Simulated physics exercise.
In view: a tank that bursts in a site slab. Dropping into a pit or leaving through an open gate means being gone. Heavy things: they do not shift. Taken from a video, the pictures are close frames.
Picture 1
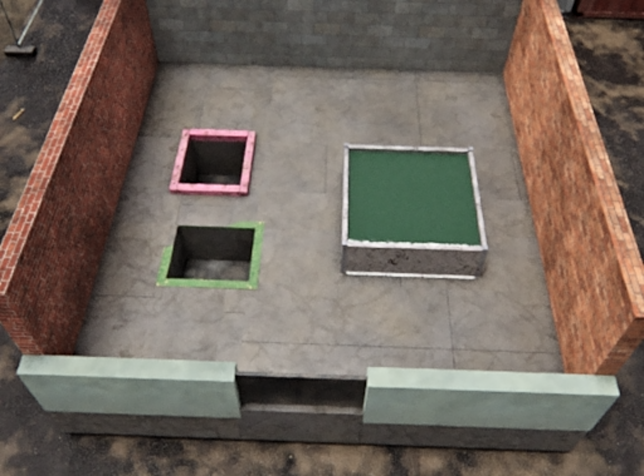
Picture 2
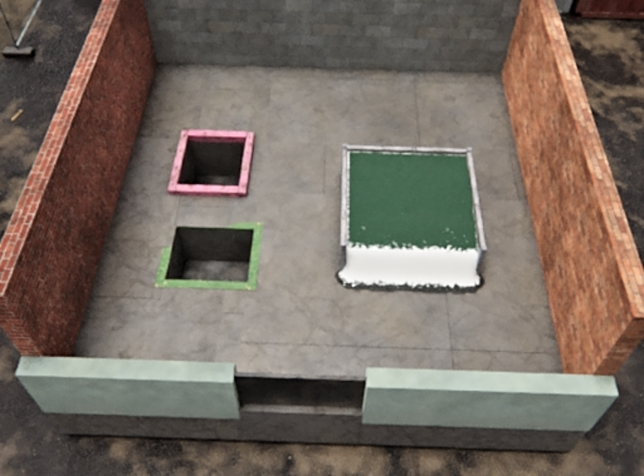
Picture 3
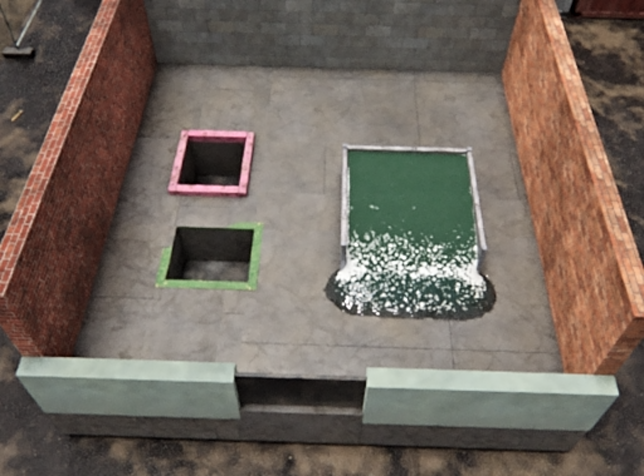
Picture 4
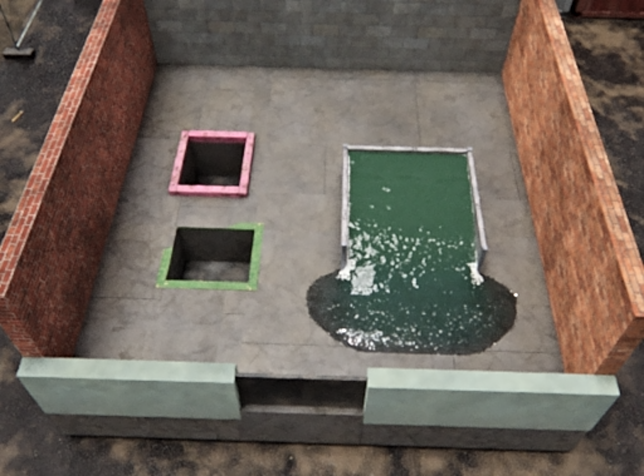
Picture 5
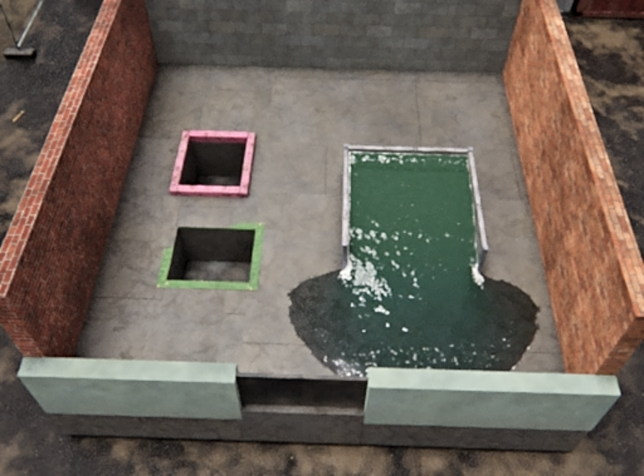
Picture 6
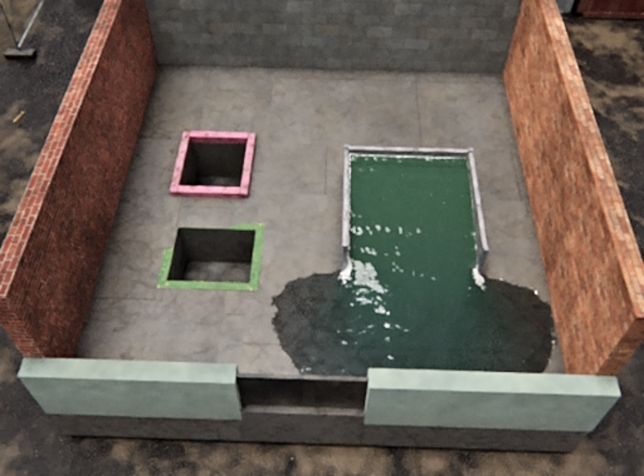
In a brick-walled concrete yard, green water bursting from a tank's near side, spreading across the slab toward the pale front wall.
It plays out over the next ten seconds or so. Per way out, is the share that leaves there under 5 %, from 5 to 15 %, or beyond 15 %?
As I see it, the gate is left holding a tiny amount - below five per cent; the pink pit is left holding a tiny amount - below five per cent; the green pit is left holding a hefty amount - past fifteen per cent.
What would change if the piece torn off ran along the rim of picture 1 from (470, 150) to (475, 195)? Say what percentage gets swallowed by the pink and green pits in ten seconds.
Shares: Pink at 0 percent, green at 8 percent.
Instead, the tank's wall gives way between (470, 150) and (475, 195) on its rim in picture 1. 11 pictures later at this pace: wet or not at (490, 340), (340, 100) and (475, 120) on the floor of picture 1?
In the order asked: Sodden, out of reach, sodden.
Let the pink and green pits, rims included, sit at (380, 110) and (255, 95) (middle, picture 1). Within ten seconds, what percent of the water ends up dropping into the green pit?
Roughly 12 per cent ends up in the green pit.
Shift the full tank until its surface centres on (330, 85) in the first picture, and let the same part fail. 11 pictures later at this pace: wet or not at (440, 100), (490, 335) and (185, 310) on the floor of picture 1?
Going through the three spots, I'd say high and dry, swamped, high and dry.
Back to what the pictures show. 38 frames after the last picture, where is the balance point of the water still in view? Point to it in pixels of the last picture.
Around pixel (355, 250).
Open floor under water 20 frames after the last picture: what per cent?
Some 40 per cent.
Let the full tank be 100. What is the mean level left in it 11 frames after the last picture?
Close to 30 %.
A moment on, water covers 20 % of the floor; the gate 0 %, the pink pit 0 %, the green pit 0 %.
Next, water covers 25 % of the floor; the gate 0 %, the pink pit 0 %, the green pit 0 %.
Then, water covers 40 % of the floor; the gate 0 %, the pink pit 0 %, the green pit 2 %.
Later, water covers 70 % of the floor; the gate 0 %, the pink pit 0 %, the green pit 9 %.
In the end, water covers 95 % of the floor; the gate 0 %, the pink pit 0 %, the green pit 20 %.
